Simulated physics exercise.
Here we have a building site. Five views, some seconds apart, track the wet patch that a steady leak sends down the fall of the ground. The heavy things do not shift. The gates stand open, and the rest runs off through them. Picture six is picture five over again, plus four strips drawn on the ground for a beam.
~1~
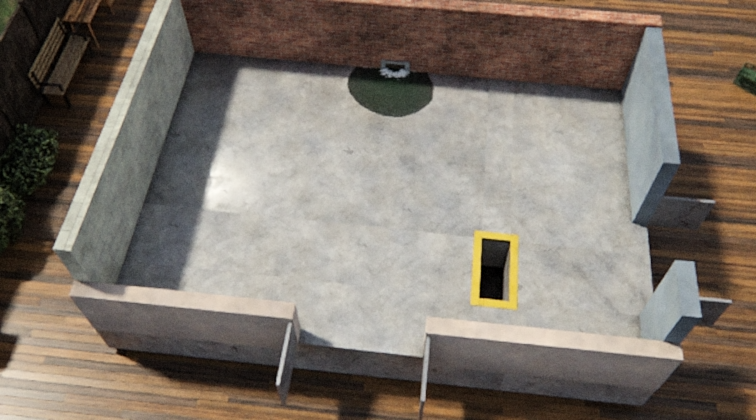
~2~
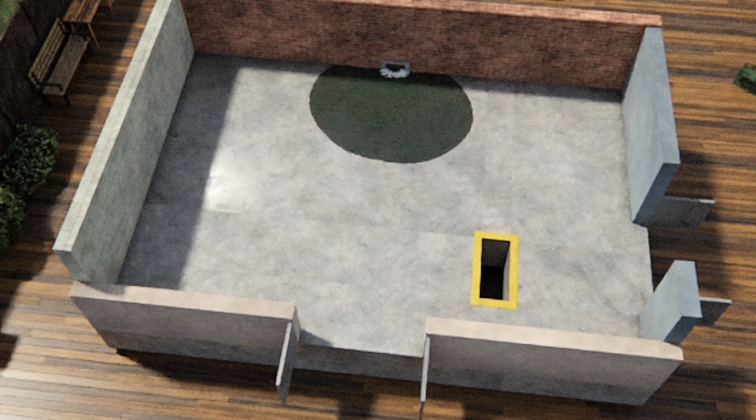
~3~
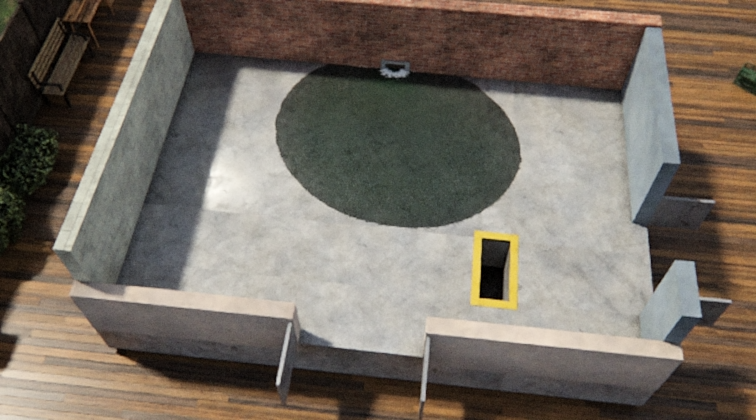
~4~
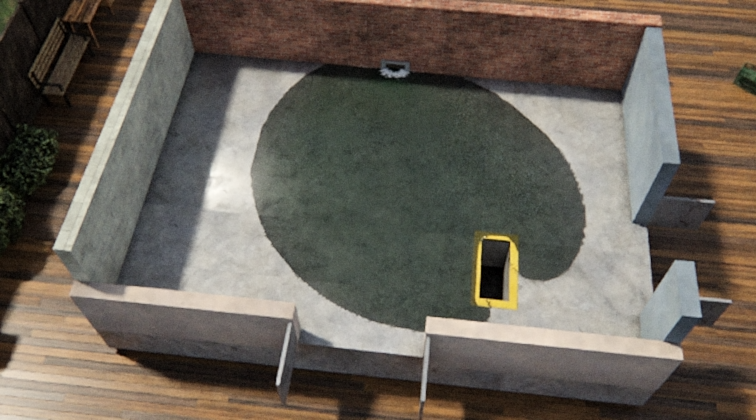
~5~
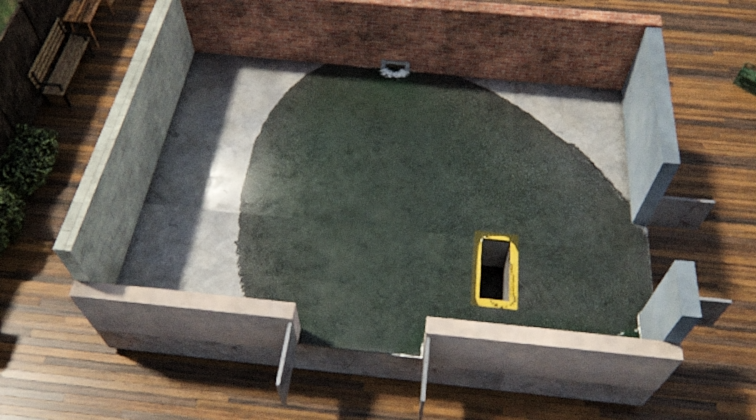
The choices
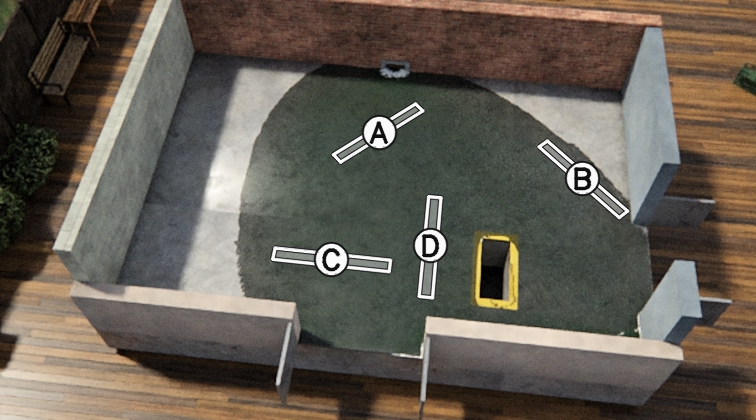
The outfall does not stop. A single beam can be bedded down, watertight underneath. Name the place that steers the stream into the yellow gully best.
The best spot is C.
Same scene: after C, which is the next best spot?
It is B.
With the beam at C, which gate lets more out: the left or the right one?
The right one.
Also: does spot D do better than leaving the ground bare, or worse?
It is worse.
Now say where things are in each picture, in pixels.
Outfall at (395, 66); yellow gully at (495, 269); open gate at (636, 267); open gate at (362, 335); water covers 3 % of the ground and shows as far out as (387, 111); yellow gully still dry.
Water covers 12 % of the ground and shows as far out as (387, 158); yellow gully still dry.
Water covers 26 % of the ground and shows as far out as (436, 221); yellow gully still dry.
Water covers 47 % of the ground and shows as far out as (457, 302); yellow gully taking water.
Water covers 63 % of the ground and shows as far out as (644, 308); yellow gully taking water.
On the marked copy, A from (337, 158) to (419, 107); B from (543, 143) to (623, 214); C from (273, 253) to (389, 265); D from (425, 297) to (434, 197).
If A is chosen, about 19 % of the stream runs into the yellow gully, about 81 % out by the gates.
If B is chosen, about 31 % of the stream runs into the yellow gully, about 69 % out by the gates.
If C is chosen, about 50 % of the stream runs into the yellow gully, about 49 % out by the gates.
If D is chosen, about 22 % of the stream runs into the yellow gully, about 78 % out by the gates.
